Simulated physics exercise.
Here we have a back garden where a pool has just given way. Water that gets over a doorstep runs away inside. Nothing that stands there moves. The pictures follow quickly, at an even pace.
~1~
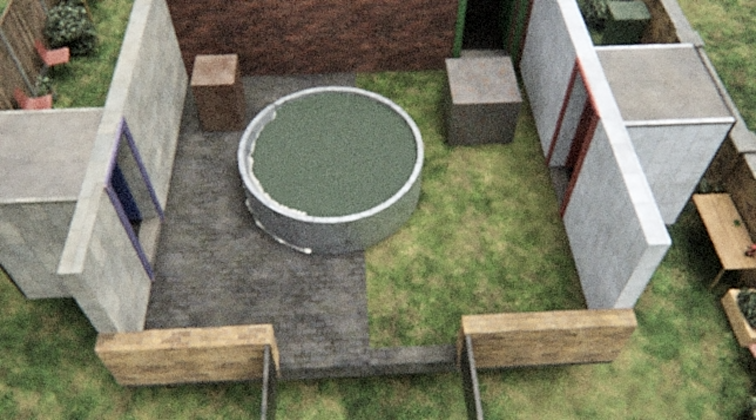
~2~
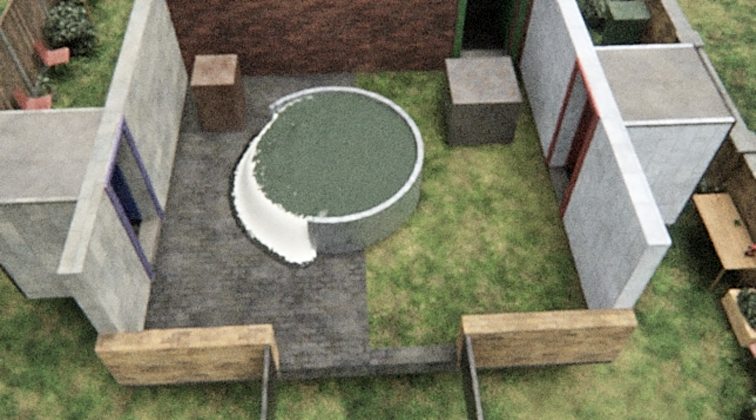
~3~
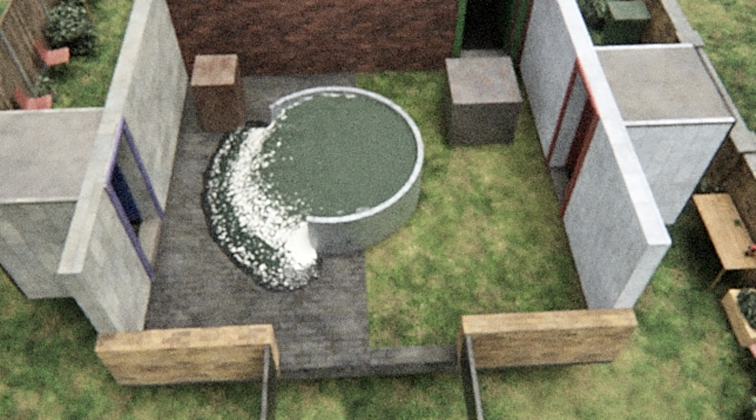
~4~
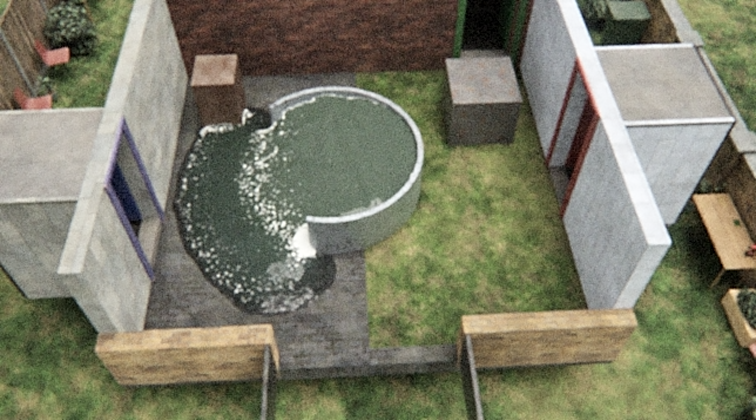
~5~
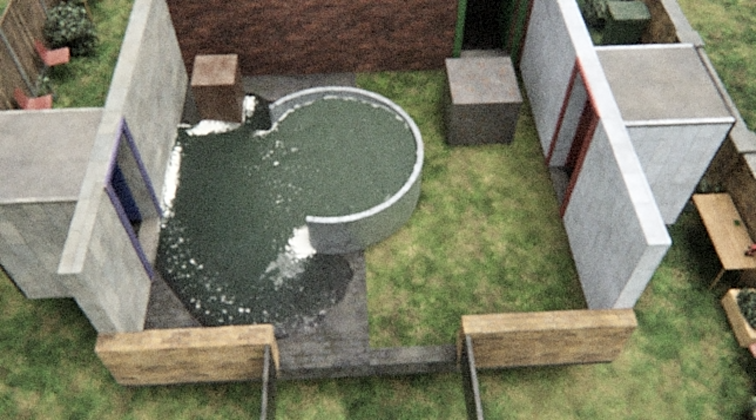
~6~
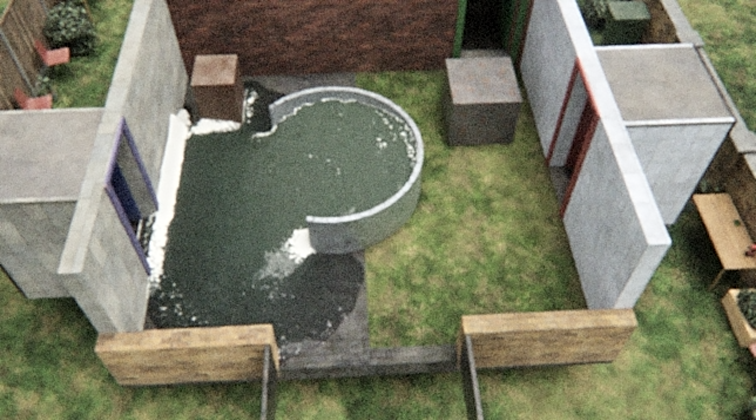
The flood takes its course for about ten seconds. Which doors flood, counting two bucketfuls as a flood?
The green door stays under that; the red door takes more than that; the blue door takes more than that.
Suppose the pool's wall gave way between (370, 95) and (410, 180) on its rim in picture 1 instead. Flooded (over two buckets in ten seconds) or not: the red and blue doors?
The red door goes over, the blue door lets less in.
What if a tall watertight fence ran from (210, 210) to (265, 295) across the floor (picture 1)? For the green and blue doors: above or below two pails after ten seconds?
My reading: Green door lets less in; blue door takes less.
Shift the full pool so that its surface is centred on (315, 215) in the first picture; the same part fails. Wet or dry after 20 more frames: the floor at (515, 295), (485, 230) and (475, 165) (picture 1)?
In turn: Dry, not flooded, not flooded.
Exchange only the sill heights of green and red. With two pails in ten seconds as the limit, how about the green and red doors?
In short: The green door lets more in, the red door keeps below it.
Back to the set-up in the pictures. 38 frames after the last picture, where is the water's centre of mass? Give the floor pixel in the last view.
Roughly at (338, 200).
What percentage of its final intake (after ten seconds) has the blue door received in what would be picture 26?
Close to 95 %.
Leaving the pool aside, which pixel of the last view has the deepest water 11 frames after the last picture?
Roughly at (141, 346).
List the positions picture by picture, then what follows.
In the first frame, still water in the pool at (331, 152).
In the second frame, the front is at (309, 261), out from the gap at (250, 191).
In the third frame, water pours out at (251, 194) and has run to (300, 283).
In the fourth frame, water pours out at (251, 196) and has run to (247, 111).
In the fifth frame, the front is at (248, 96), out from the gap at (252, 196).
In the sixth frame, water pours out at (252, 197) and has run to (246, 85).
A moment on, water covers 35 % of the floor; the green door not reached, the red door not reached, the blue door over two buckets in.
Next, water covers 40 % of the floor; the green door not reached, the red door not reached, the blue door far over two buckets in.
Then, water covers 65 % of the floor; the green door not reached, the red door not reached, the blue door far over two buckets in.
Later, water covers 95 % of the floor; the green door wet at the sill, nothing in, the red door under two buckets in, the blue door far over two buckets in.
In the end, water covers 100 % of the floor; the green door wet at the sill, nothing in, the red door over two buckets in, the blue door far over two buckets in.
